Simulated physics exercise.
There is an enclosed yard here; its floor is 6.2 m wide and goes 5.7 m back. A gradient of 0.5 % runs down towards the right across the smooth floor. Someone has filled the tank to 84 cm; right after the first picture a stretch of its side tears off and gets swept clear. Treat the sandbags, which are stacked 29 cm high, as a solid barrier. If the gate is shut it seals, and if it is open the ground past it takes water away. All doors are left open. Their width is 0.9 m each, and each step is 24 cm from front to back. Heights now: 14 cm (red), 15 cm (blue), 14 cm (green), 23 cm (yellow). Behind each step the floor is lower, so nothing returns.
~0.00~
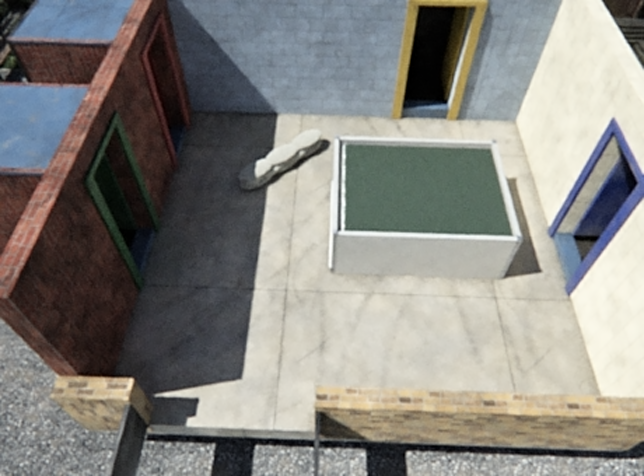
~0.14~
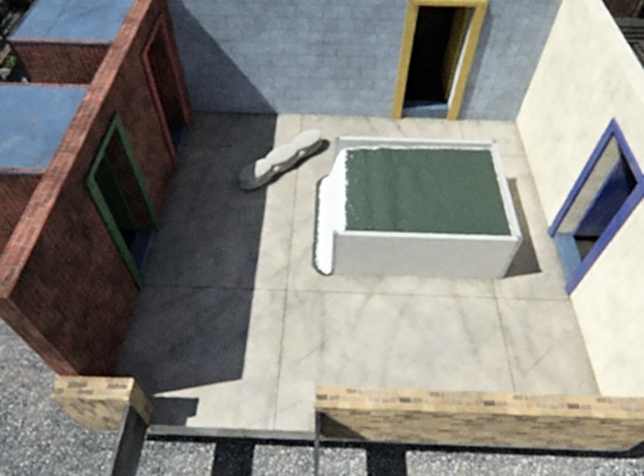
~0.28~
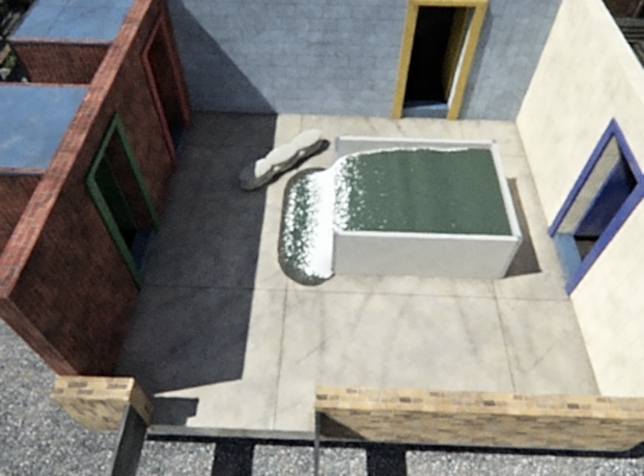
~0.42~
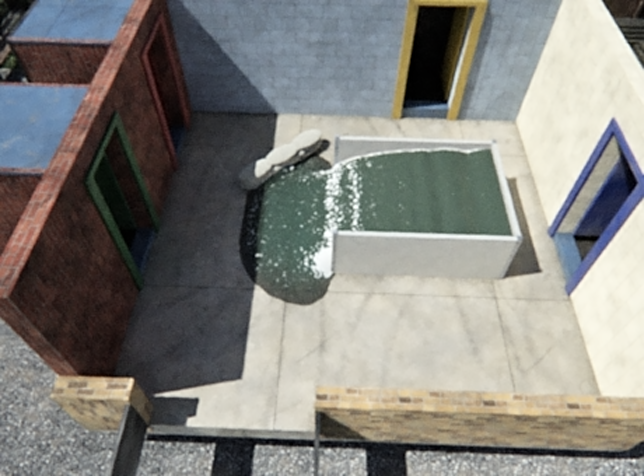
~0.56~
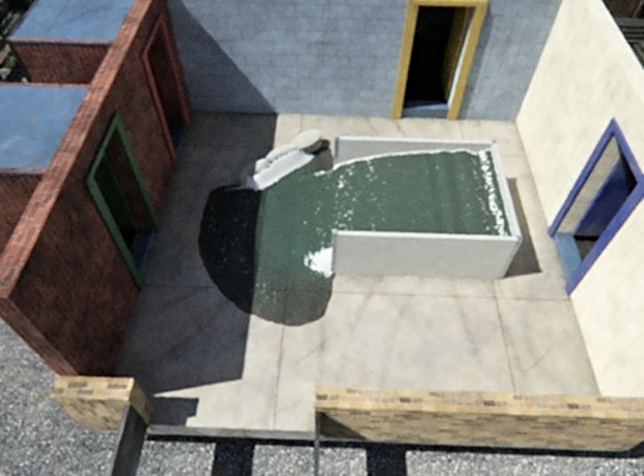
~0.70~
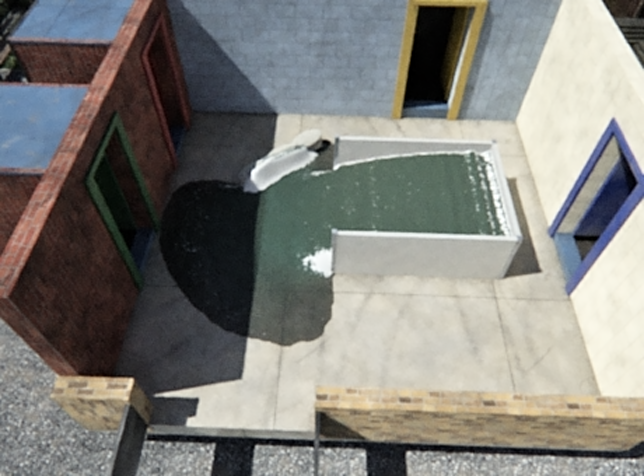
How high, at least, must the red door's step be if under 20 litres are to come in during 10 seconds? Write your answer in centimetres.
I would say about 9 cm.
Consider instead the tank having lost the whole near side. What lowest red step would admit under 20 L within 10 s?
If so: Around 11.5 cm.
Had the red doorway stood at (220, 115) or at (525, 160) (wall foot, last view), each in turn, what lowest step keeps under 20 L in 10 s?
You'd want about 24 cm there first, then about 14.0 cm.
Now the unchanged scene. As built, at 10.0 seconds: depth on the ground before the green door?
A ruler would read roughly 5.5 cm.
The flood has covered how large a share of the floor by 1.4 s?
Around 40 per cent of the free floor.
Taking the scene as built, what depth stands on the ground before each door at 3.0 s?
Depths in cm: Red 12, blue 0, green 32, yellow 7.
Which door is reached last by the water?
Blue.
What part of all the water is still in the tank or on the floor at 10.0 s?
Around 64 in a hundred parts remain.
After 1.4 s water covers 40 % of the floor, deepest (51 cm) near (171, 223); 7 cm at the red door, 0 litres in over its 14 cm step.
After 3.0 s water covers 60 % of the floor, deepest (48 cm) near (106, 403); 12 cm at the red door, 1 litre in over its 14 cm step.
After 10.0 s water covers 95 % of the floor, deepest (14 cm) near (369, 413); 6 cm at the red door, 2 litres in over its 14 cm step.
At the red door as built, the water arrived by 1.2 s and peaked near 14 cm at 2.2 s.
Run again over the same 10 s with other heights there, 27 litres in over 8 cm, 11 litres over 10.5 cm. The limit of 20 litres is kept from about 9 cm up.
